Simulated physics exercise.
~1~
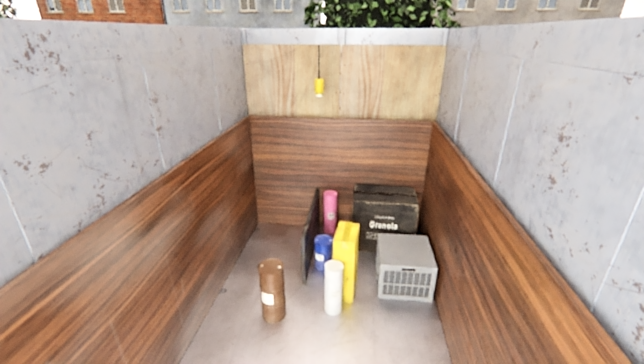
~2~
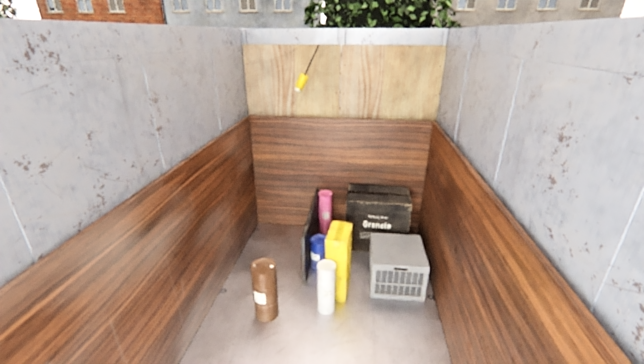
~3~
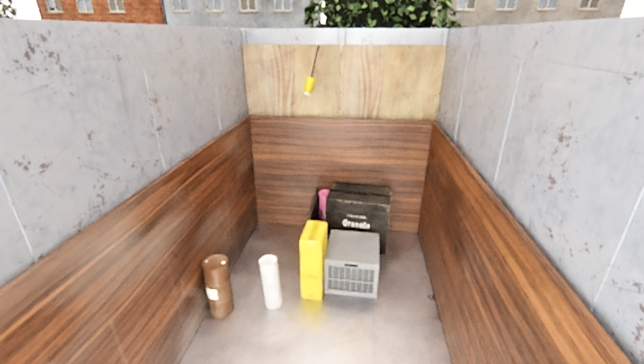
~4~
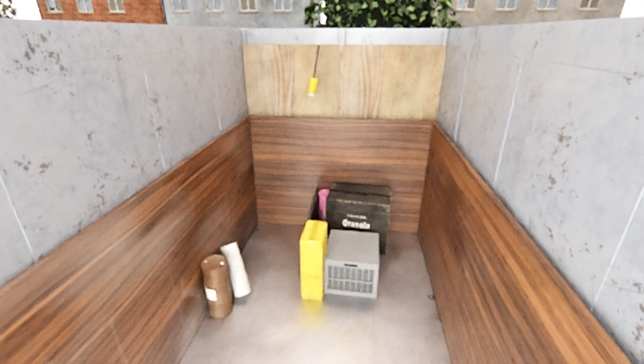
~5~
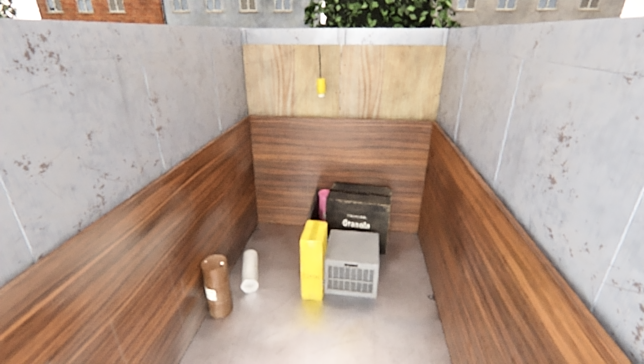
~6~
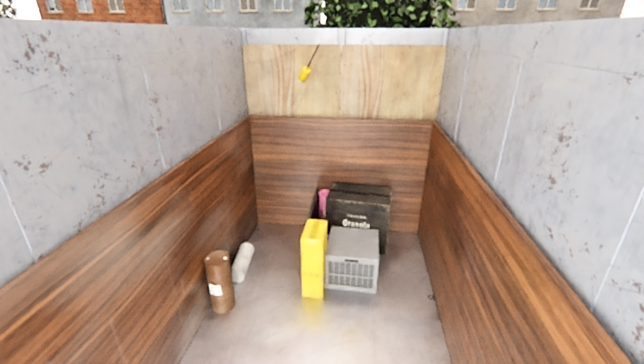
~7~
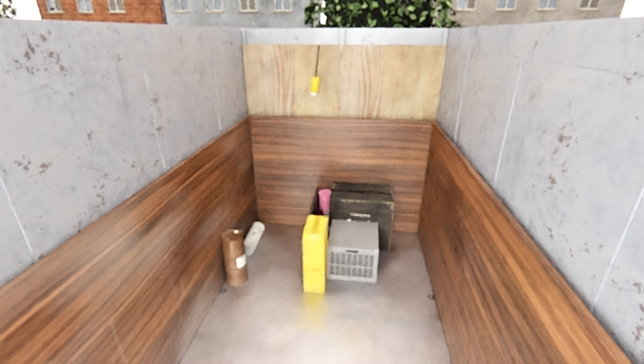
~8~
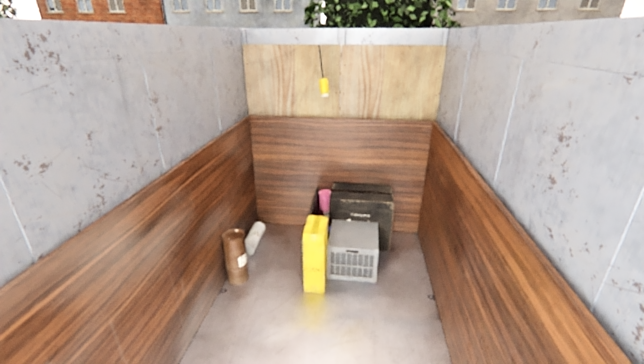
Open van load bay with canisters and boxes sliding left, the white canister tipping over and ending on its side.
